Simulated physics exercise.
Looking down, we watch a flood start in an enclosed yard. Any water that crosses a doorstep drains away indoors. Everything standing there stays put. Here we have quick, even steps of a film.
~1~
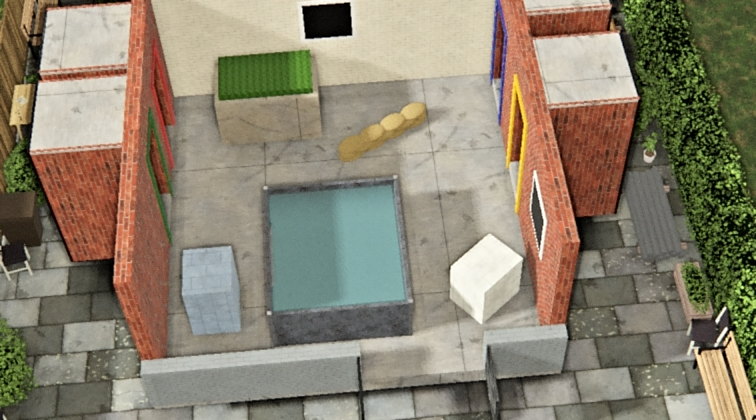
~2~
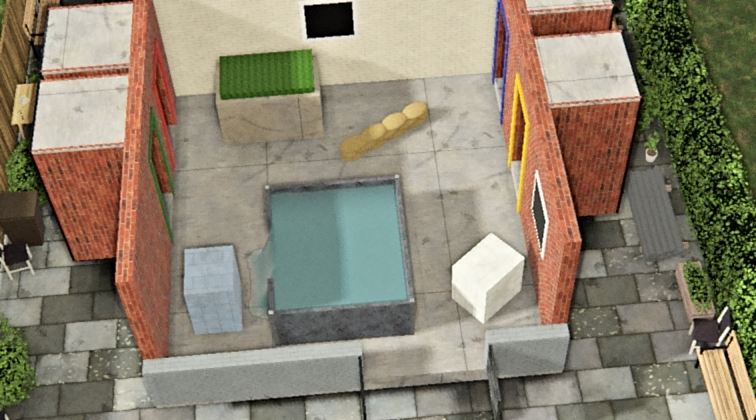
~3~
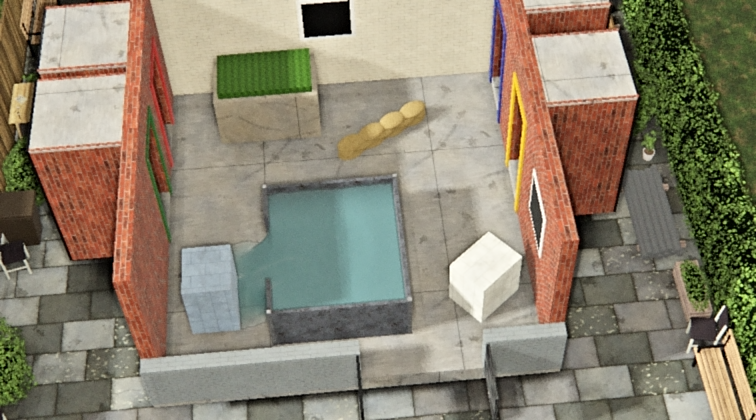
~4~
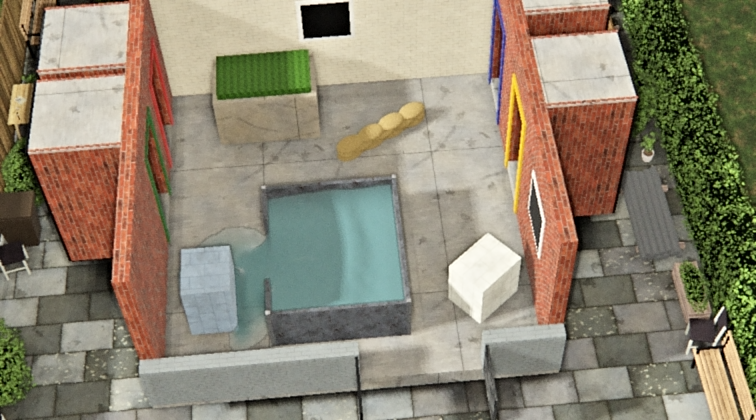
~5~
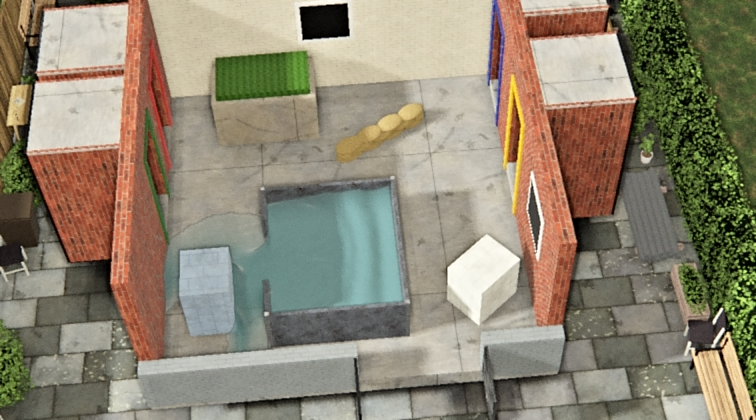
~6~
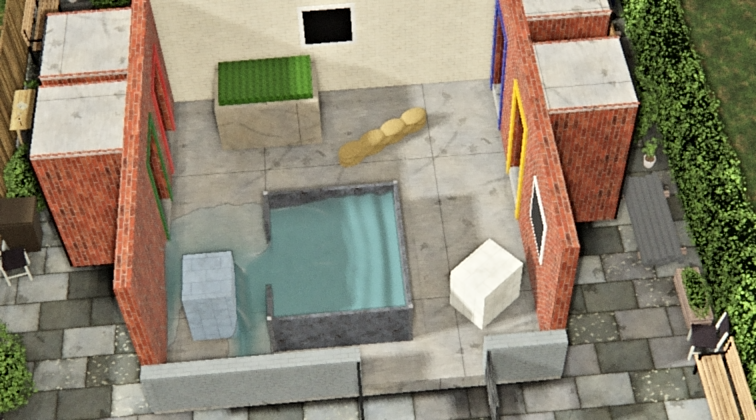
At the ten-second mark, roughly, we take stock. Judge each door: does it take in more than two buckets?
My call: The blue door keeps it to two or fewer, the red door takes in more, the yellow door keeps it to two or fewer, the green door takes in more.
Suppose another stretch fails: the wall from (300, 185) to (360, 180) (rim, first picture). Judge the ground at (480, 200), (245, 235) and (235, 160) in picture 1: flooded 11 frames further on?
Sequence: Spared / spared / wetted.
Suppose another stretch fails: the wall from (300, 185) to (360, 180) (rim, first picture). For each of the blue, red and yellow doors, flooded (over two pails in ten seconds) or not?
In that case the blue door breaks the limit, the red door breaks the limit and the yellow door stays within bounds.
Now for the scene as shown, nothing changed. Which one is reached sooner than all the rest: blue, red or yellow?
I choose the red-painted one.
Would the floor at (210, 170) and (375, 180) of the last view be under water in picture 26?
First spot soaked, second spot spared.
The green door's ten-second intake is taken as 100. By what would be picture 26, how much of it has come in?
Approximately 70 per cent.
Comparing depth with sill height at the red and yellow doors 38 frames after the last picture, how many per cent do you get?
The first sits near 590 in a hundred and the second near 20 in a hundred.
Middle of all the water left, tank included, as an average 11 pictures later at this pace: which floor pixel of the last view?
My pick is pixel (292, 280).
A moment on, water covers 25 % of the floor; the blue door not reached, the red door wet at the sill, nothing in, the yellow door not reached, the green door over two buckets in.
Next, water covers 40 % of the floor; the blue door not reached, the red door under two buckets in, the yellow door not reached, the green door far over two buckets in.
Then, water covers 50 % of the floor; the blue door not reached, the red door over two buckets in, the yellow door not reached, the green door far over two buckets in.
Later, water covers 85 % of the floor; the blue door wet at the sill, nothing in, the red door far over two buckets in, the yellow door wet at the sill, nothing in, the green door far over two buckets in.
In the end, water covers 95 % of the floor; the blue door wet at the sill, nothing in, the red door far over two buckets in, the yellow door wet at the sill, nothing in, the green door far over two buckets in.
